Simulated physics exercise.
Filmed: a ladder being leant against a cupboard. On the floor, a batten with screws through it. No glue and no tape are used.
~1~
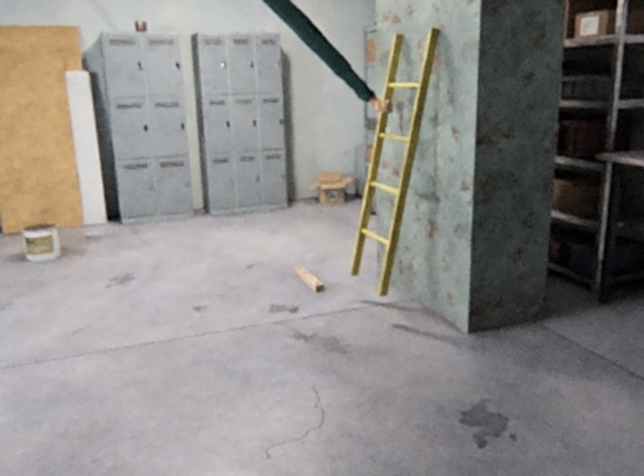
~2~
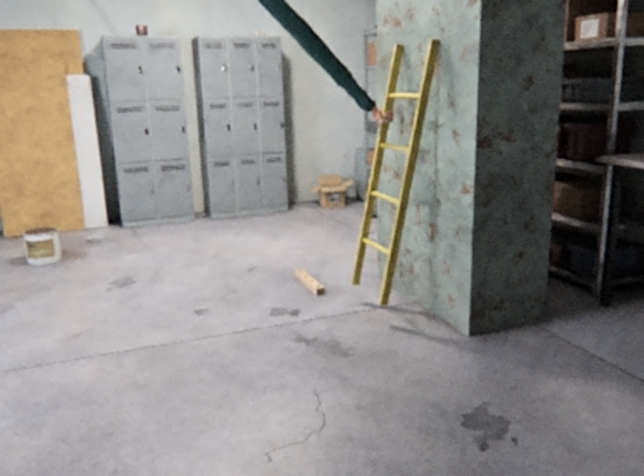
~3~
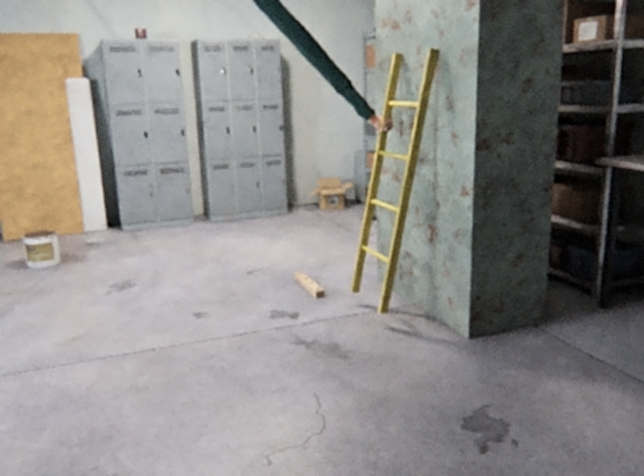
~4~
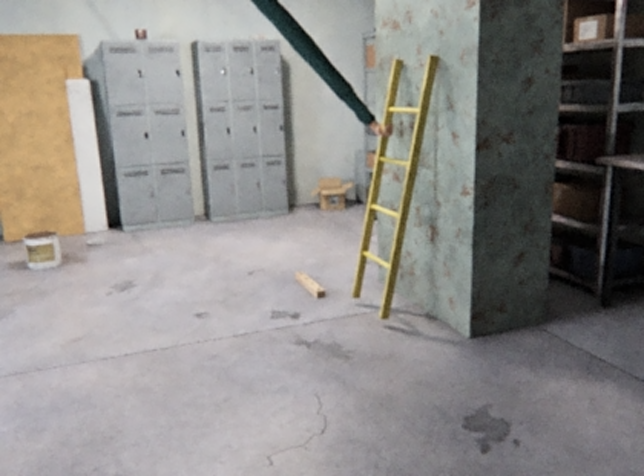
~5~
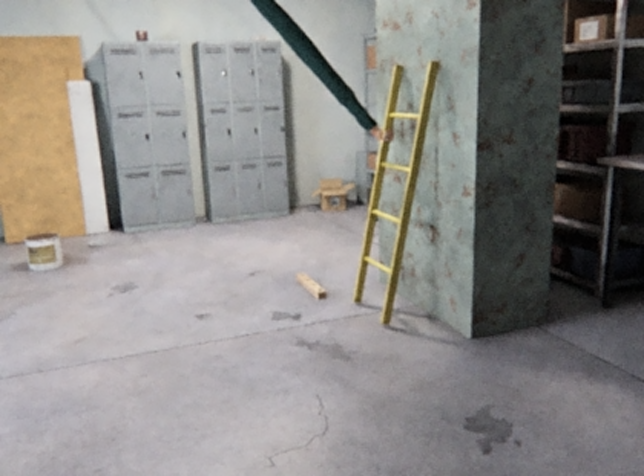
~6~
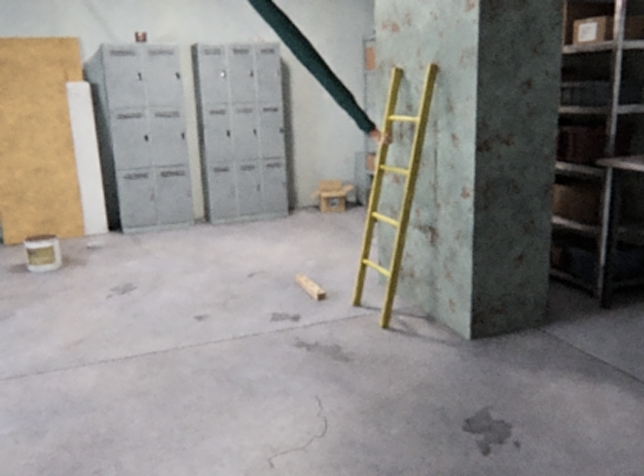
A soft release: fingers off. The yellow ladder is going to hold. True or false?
True.
Then, 0.54 s later than the last frame, yellow ladder at rest near (391, 195).
When it is over, the yellow ladder remains leaning, near (392, 195).
